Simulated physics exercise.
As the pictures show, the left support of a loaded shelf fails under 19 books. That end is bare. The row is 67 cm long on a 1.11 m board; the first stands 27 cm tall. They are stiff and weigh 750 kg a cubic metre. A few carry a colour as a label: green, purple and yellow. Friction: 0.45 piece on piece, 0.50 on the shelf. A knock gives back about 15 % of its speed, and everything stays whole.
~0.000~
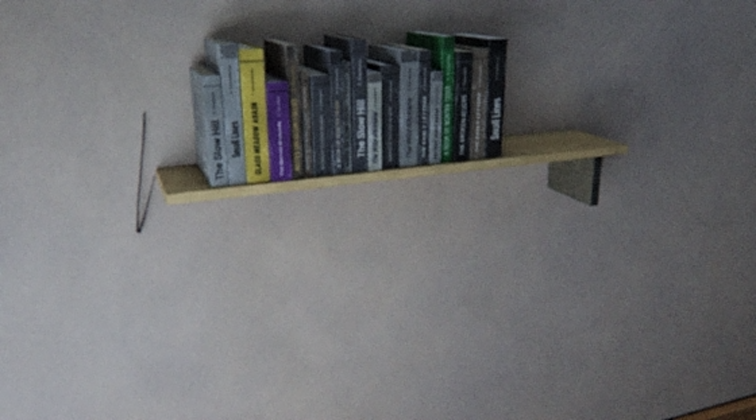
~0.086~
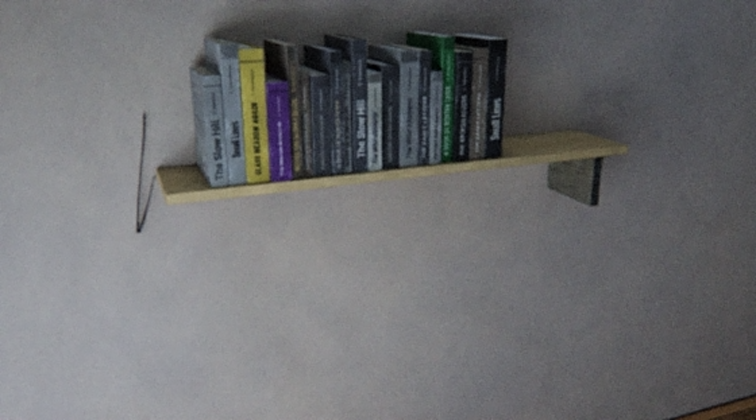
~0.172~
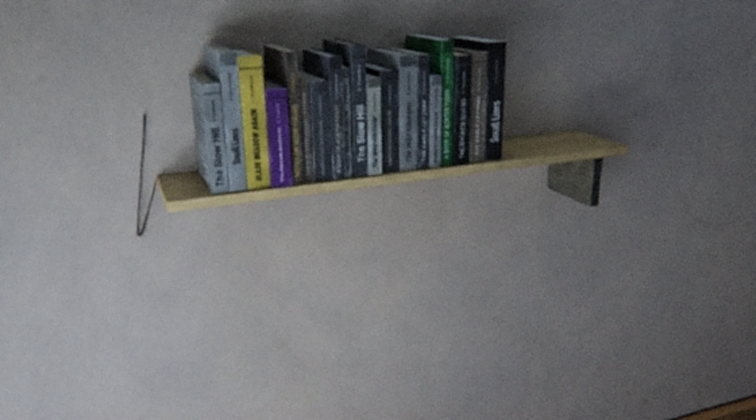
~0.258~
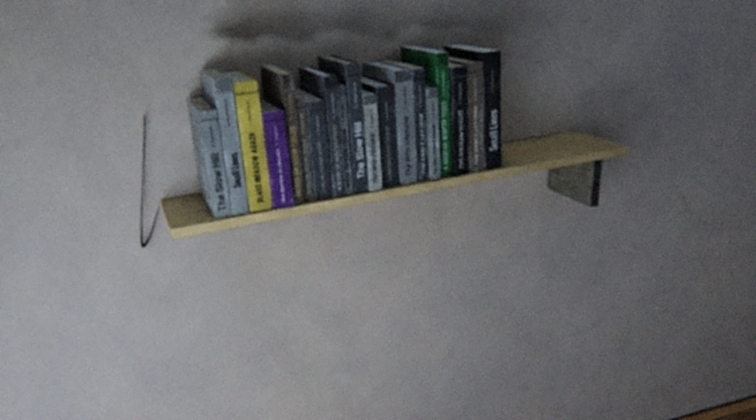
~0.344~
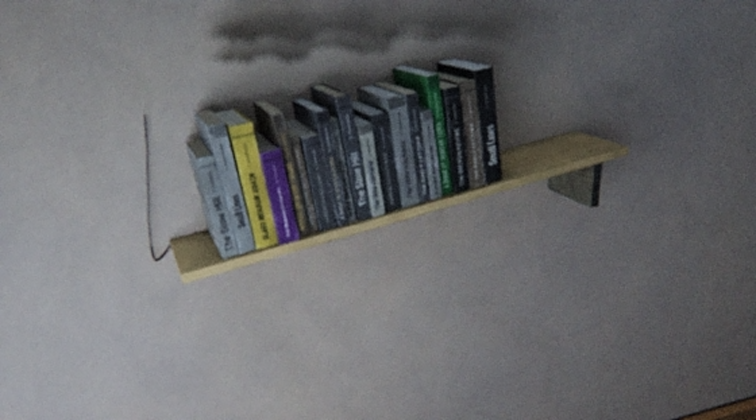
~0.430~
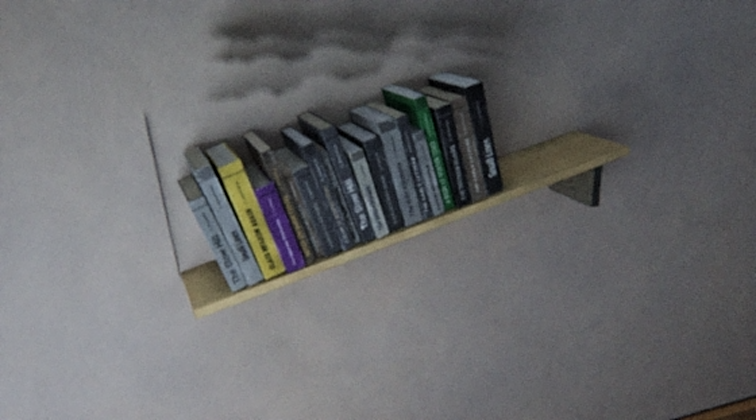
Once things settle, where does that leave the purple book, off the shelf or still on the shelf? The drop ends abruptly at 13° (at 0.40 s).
The purple book stays up there.
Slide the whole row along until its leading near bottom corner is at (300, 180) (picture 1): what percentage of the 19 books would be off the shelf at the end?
Then 0 per cent.
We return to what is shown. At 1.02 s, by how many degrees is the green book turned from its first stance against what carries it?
About 25°.
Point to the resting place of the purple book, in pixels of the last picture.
Around (211, 273).
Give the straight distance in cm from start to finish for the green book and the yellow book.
Green 20, yellow 120.
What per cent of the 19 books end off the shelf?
Roughly 15 per cent of them.
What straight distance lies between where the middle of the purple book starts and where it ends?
About 35 cm.
After 0.60 s, none of the 19 books off the shelf, 19 disturbed; purple book 24° from how it stood; yellow book 30° from how it stood.
After 1.02 s, 3 of the 19 books off the shelf; purple book on its side; yellow book upside down.
In the end (1.5 s), 3 of the 19 books off the shelf; purple book on its side; yellow book upside down; green book 28° from how it stood. From the last view, middles, purple book near (211, 273).
